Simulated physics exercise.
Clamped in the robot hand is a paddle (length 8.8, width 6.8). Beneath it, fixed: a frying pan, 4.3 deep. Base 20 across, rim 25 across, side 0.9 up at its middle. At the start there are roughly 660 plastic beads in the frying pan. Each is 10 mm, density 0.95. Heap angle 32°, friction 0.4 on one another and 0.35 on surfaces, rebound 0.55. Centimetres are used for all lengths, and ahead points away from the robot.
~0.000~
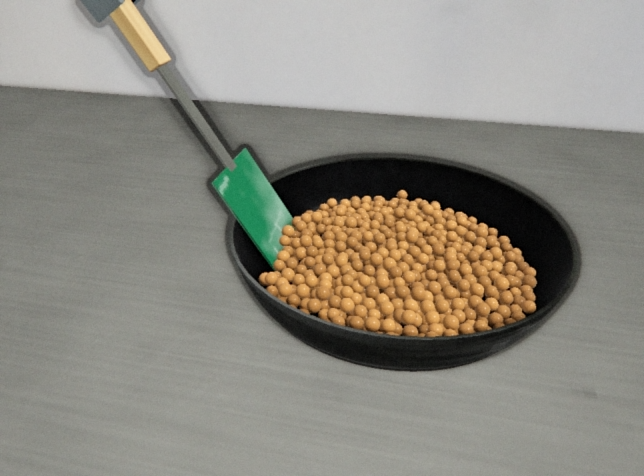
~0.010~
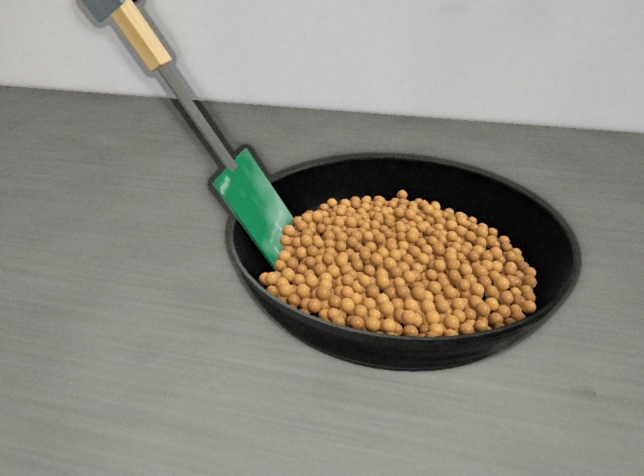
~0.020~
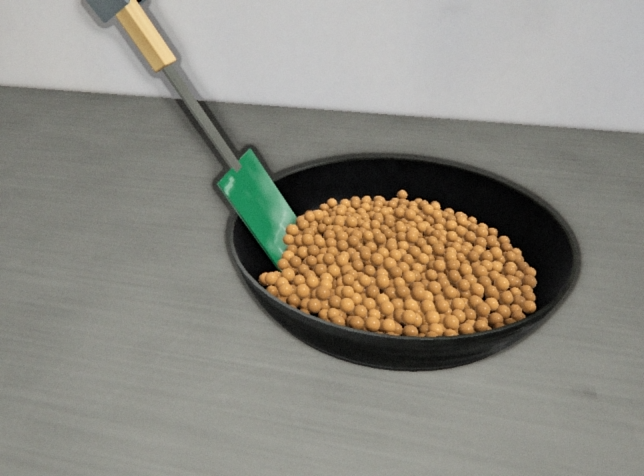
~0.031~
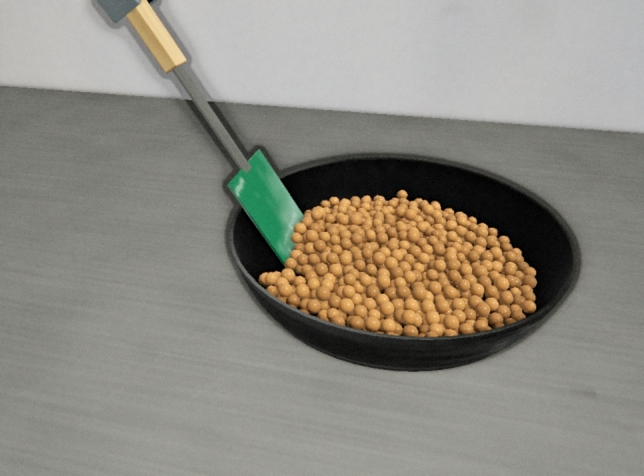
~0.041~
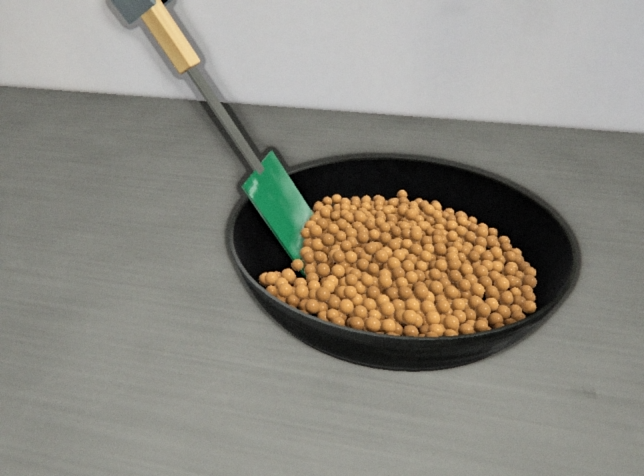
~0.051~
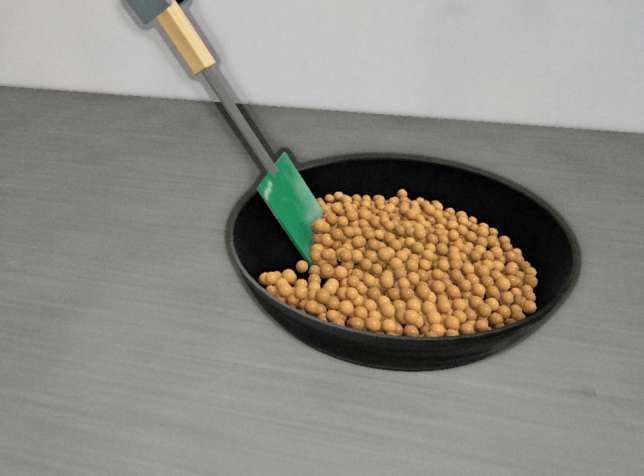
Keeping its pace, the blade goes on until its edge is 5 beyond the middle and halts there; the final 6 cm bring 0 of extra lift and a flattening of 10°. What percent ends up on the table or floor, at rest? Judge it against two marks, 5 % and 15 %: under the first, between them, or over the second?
Under the first, so below 5 %.
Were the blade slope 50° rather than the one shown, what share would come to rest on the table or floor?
Roughly 0 per cent.
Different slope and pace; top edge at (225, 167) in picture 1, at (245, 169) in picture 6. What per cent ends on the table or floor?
About 0 per cent.
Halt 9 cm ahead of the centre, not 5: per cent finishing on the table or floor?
Near 10 per cent.
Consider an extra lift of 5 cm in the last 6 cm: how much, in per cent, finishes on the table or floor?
10 per cent.
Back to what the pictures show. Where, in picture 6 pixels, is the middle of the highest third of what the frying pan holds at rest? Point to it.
I'd put it close to (502, 258).
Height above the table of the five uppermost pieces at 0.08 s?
Estimated height above table: Approx. 6 cm.
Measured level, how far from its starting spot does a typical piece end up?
Some 2 cm.
After 0.08 s, sloping 58°, highest piece 6 above the table; 656 in the frying pan.
After 0.11 s, sloping 54°, highest piece 7 above the table; 656 in the frying pan.
After 0.32 s, sloping 48°, highest piece 5 above the table; 653 in the frying pan, 2 on the table or floor, 1 on the blade or in flight.
After 1.37 s, sloping 48°, highest piece 4 above the table; 652 in the frying pan, 4 on the table or floor.
At rest, 652 in the frying pan, 4 on the table or floor. That is 1 % on the table or floor.
